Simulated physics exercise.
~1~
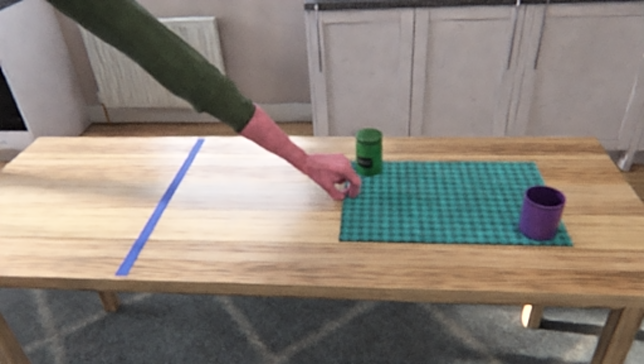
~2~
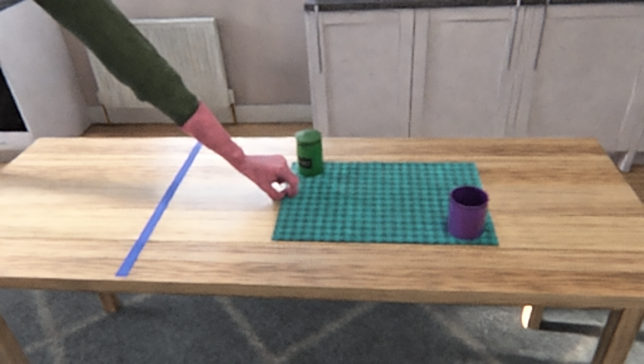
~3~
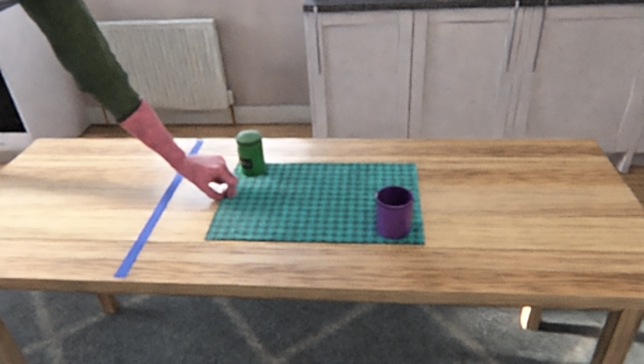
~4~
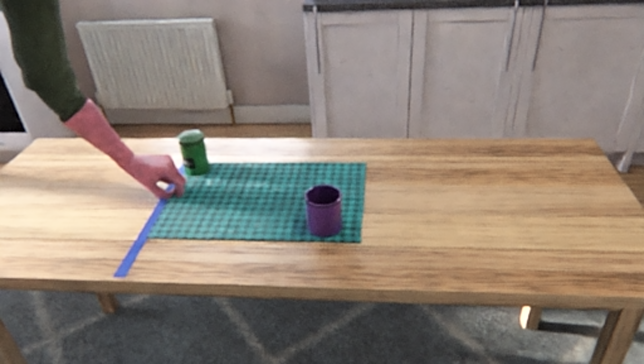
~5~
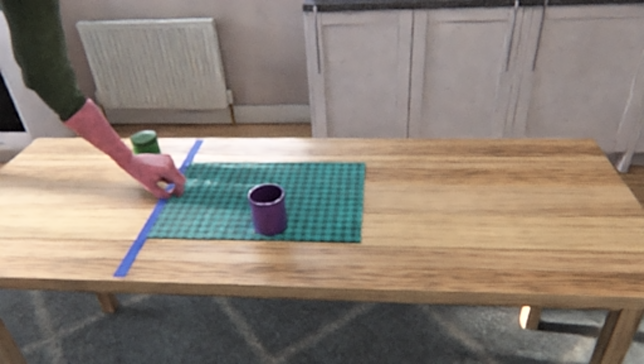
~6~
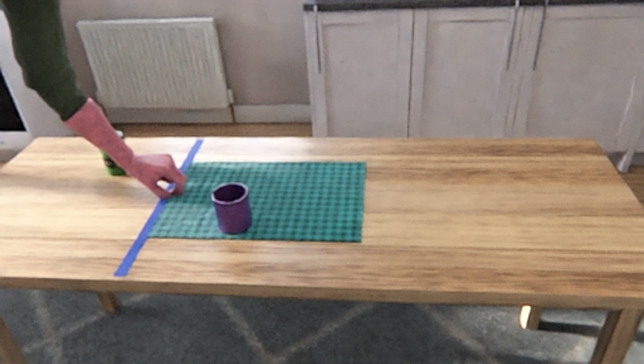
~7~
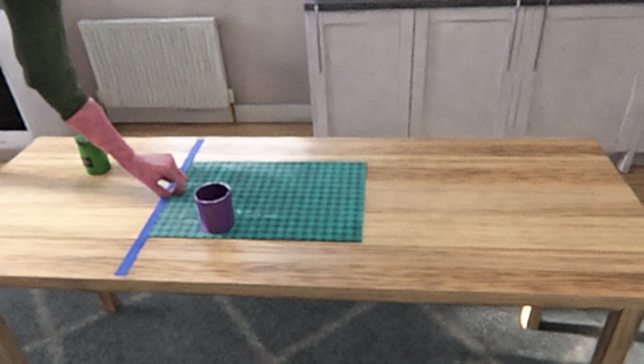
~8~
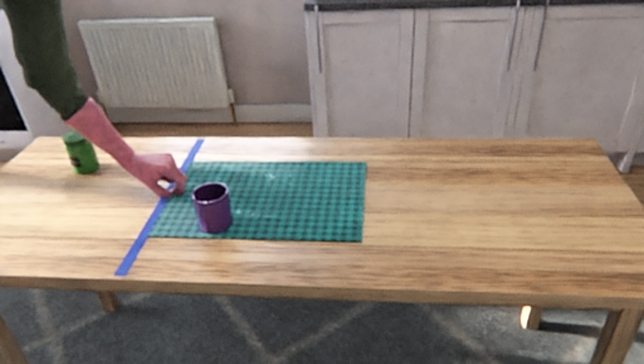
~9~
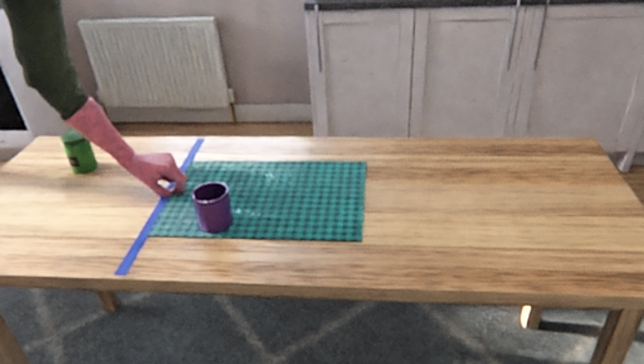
A turquoise place mat carrying a green jar and a purple mug is pulled left along a wooden table by a hand until its edge reaches the blue tape and stops; the jar slides off onto the table beyond the tape, while the mug slides left but stays on the mat.
